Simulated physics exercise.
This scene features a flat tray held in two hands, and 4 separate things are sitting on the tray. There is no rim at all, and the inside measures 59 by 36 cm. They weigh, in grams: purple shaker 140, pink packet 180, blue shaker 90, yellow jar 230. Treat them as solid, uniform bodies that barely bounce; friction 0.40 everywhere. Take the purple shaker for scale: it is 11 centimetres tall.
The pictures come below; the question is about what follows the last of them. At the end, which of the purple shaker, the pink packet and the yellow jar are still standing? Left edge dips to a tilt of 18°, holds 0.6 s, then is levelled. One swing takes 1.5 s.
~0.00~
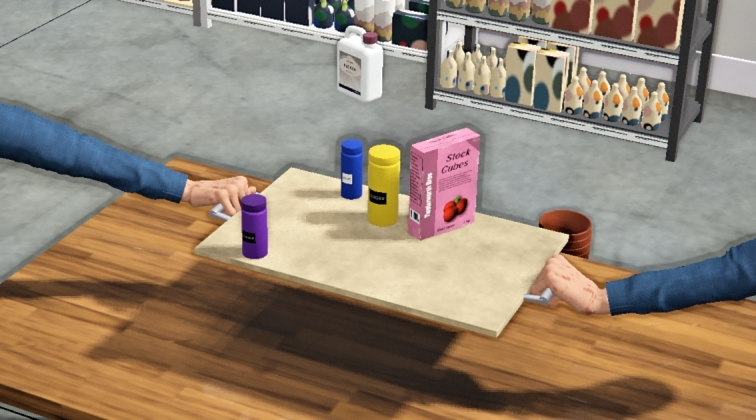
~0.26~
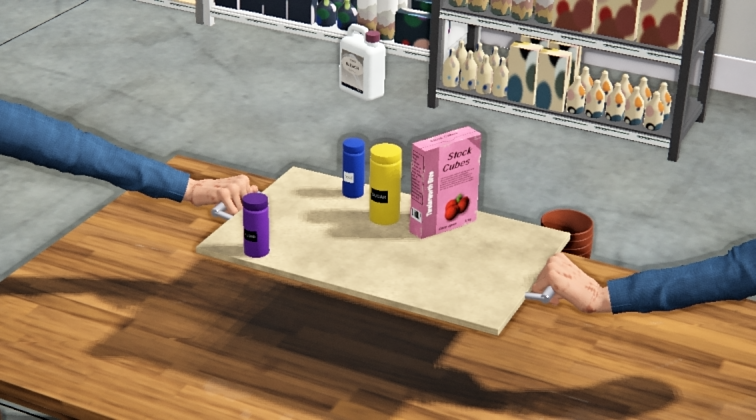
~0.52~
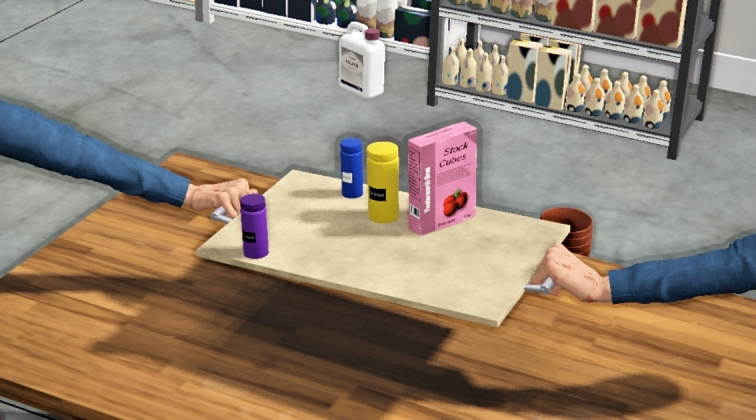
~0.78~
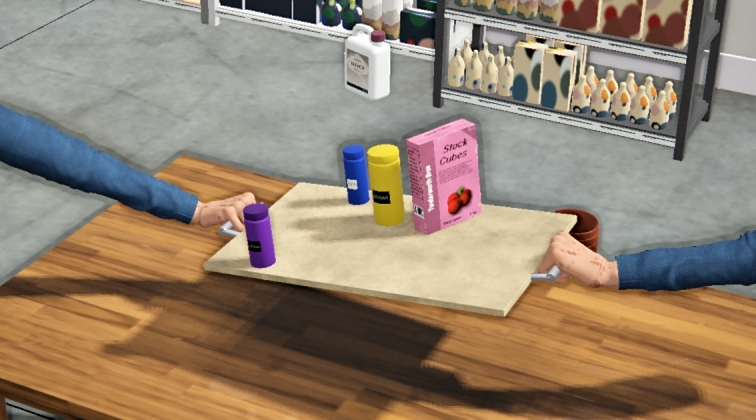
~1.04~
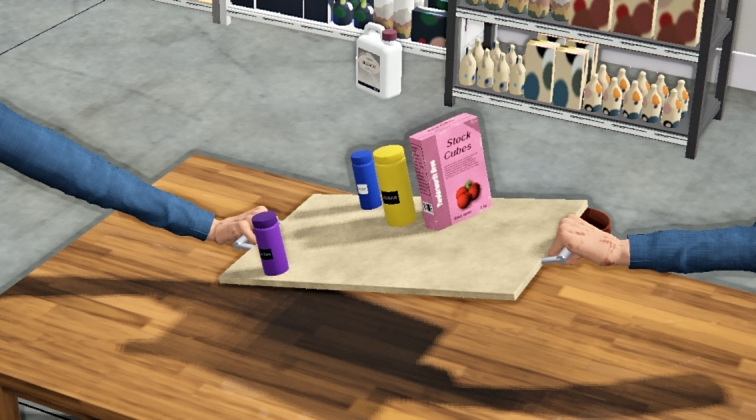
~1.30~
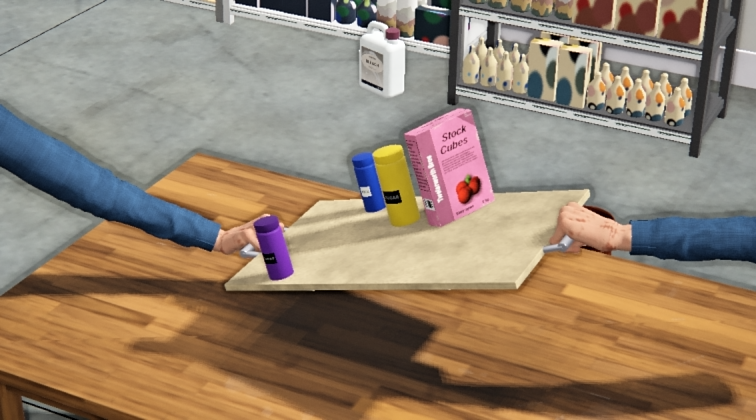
The purple shaker remains standing, the pink packet has gone over, the yellow jar has gone over.
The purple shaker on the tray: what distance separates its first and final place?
Roughly 0 centimetres.
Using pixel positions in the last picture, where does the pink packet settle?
Around (371, 178).
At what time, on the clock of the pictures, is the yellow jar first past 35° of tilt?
That first happens close to 1.7 seconds.
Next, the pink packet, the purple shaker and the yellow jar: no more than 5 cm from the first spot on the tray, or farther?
Well, the pink packet winds up somewhere else; the purple shaker remains where it was; and the yellow jar winds up somewhere else.
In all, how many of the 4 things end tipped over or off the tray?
That makes 3.
By 1.90 s, tilt 18°, left edge down; pink packet on its side near (401, 186); yellow jar on its side near (336, 211); blue shaker rocked 70° off its seat.
By 2.40 s, tilt 17°, left edge down; blue shaker now off the tray; pink packet on its side near (371, 198); yellow jar on its side near (308, 221).
When it is over (4.2 s), off the tray and tipped over, blue shaker; lying over on the tray, pink packet and yellow jar; the last one within 5 cm of the start. In the last view, purple shaker near (277, 222), pink packet near (371, 178).
